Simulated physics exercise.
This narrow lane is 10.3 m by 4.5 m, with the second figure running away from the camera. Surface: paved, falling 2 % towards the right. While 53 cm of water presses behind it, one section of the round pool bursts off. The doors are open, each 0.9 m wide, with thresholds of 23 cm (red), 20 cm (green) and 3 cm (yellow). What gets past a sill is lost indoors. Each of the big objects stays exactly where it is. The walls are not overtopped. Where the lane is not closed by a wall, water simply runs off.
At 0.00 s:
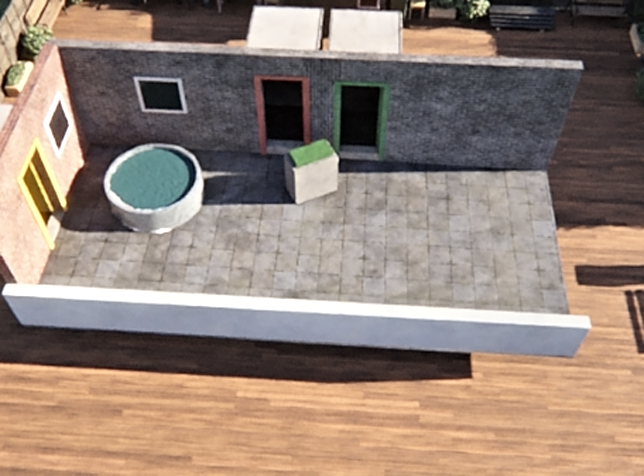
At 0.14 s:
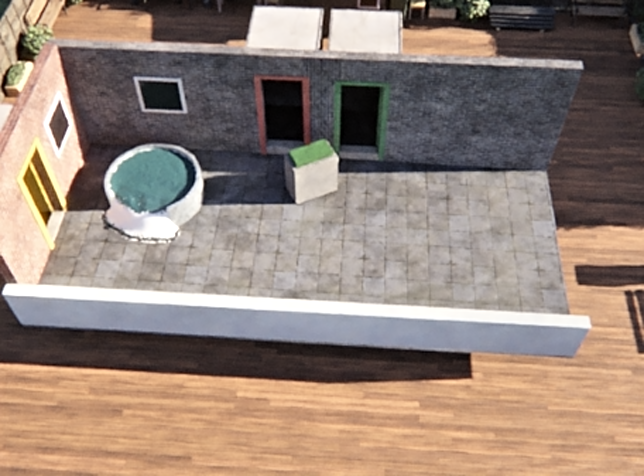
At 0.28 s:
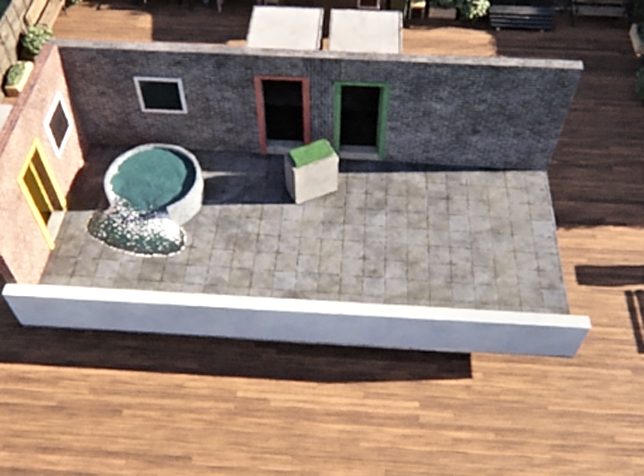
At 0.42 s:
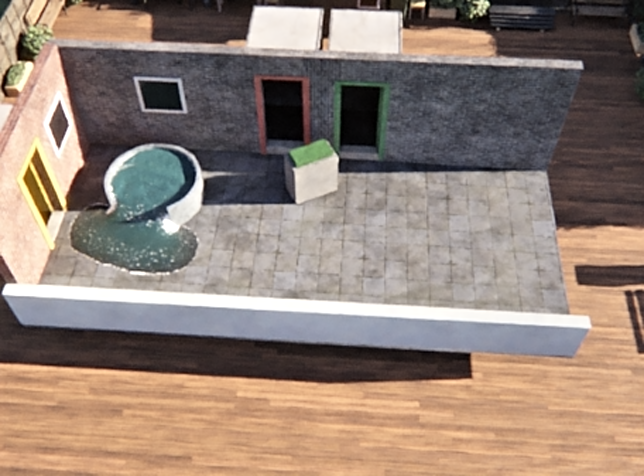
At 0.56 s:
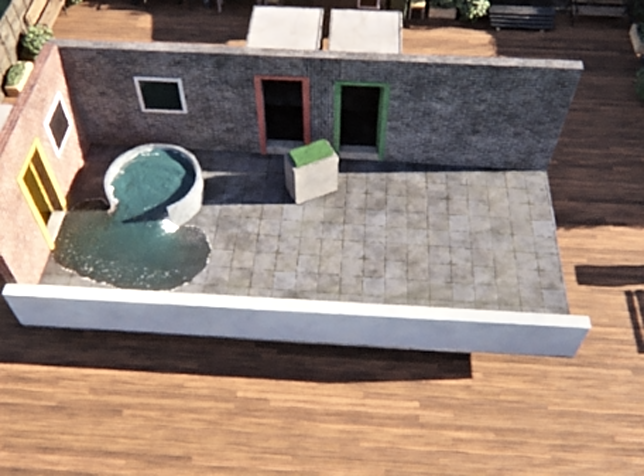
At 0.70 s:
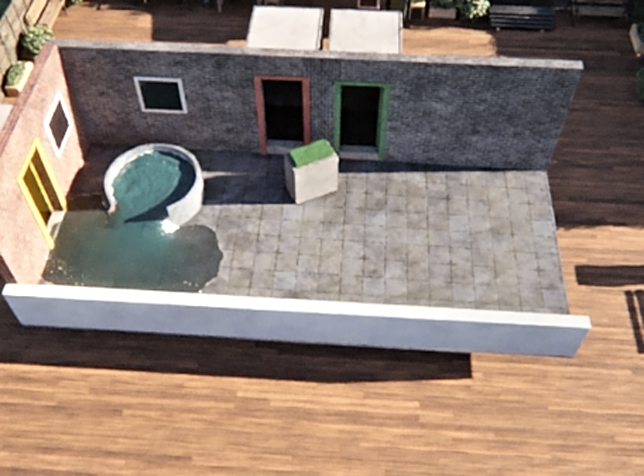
Water bursts from the front of the round pool and spreads across the grey paved floor.
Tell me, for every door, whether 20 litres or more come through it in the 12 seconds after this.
In the end the red door fails to clear the limit; the green door fails to clear the limit; the yellow door clears the limit.
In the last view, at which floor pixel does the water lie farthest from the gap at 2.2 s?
Roughly at pixel (316, 322).
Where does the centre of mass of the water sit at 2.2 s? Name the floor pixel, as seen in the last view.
At roughly (134, 249).
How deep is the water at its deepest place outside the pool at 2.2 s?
Depth max: Approx. 31 cm.
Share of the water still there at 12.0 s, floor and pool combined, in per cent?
I'd put it at some 62 percent still there.
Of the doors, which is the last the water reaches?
Green.
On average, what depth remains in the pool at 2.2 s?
About 19 centimetres on average.
After 1.4 s water covers 15 % of the floor and is deepest (32 cm) near (50, 303); red door not reached, green door not reached, yellow door 5 cm at the sill, 12 L in.
After 2.2 s water covers 20 % of the floor and is deepest (31 cm) near (50, 303); red door not reached, green door not reached, yellow door 5 cm at the sill, 25 L in.
After 3.5 s water covers 35 % of the floor and is deepest (17 cm) near (122, 249); red door not reached, green door not reached, yellow door 9 cm at the sill, 51 L in.
After 7.0 s water covers 80 % of the floor and is deepest (8 cm) near (164, 162); red door not reached, green door not reached, yellow door 4 cm at the sill, 83 L in.
After 12.0 s water covers 80 % of the floor and is deepest (4 cm) near (129, 171); red door 1 cm at the sill, 0 L in, green door 2 cm at the sill, 0 L in, yellow door 1 cm at the sill, 85 L in.
